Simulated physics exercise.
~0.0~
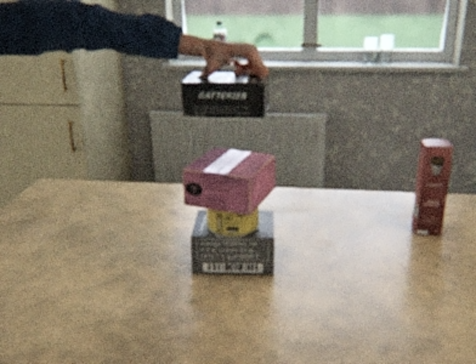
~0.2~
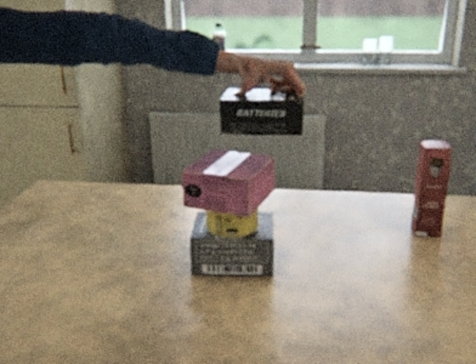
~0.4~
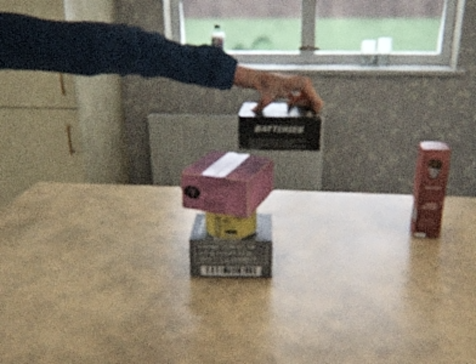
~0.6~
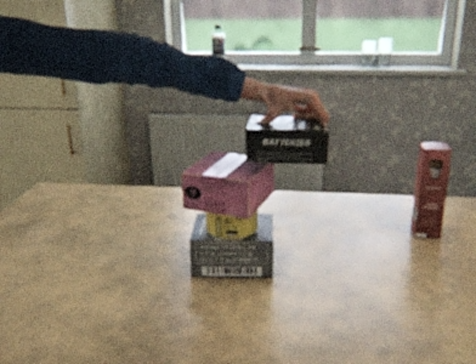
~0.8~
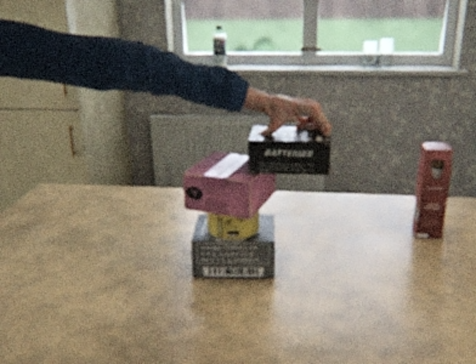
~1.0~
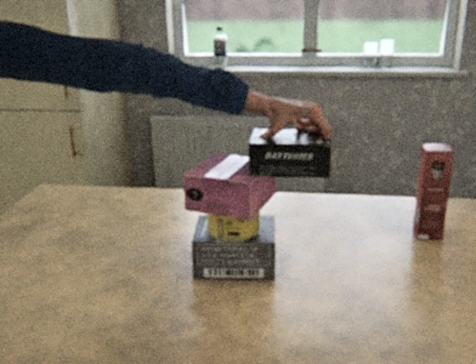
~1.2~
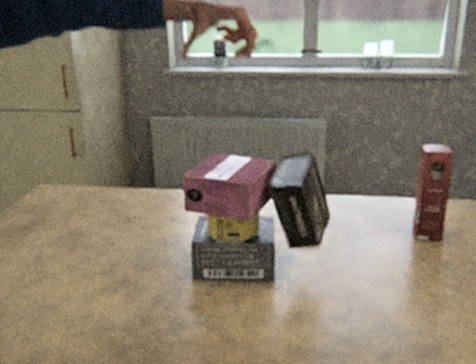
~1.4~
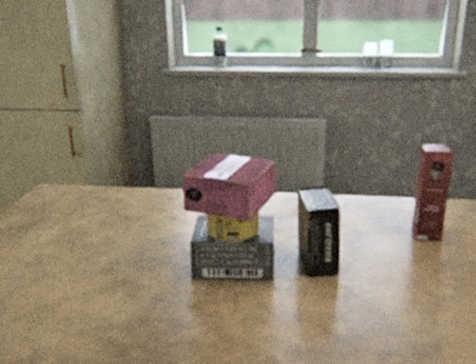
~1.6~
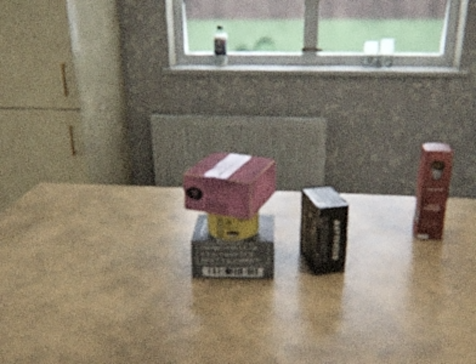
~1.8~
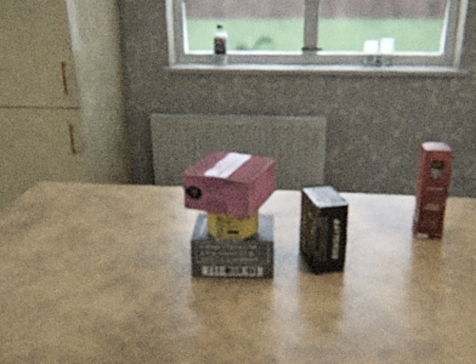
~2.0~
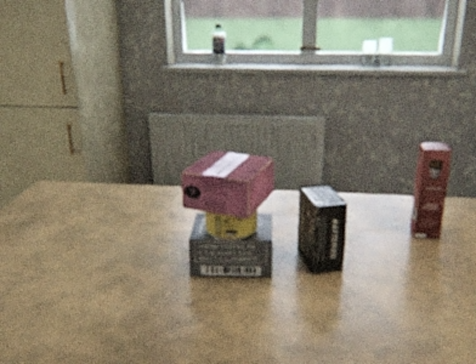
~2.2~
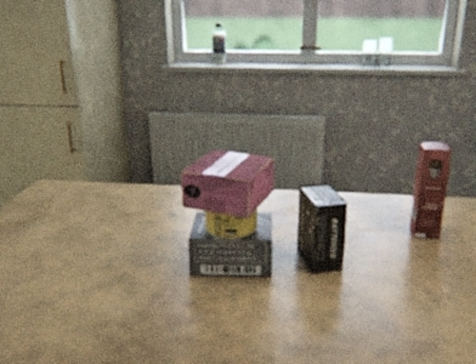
A black box, released by a hand on the pink box's edge, tips off onto the table.
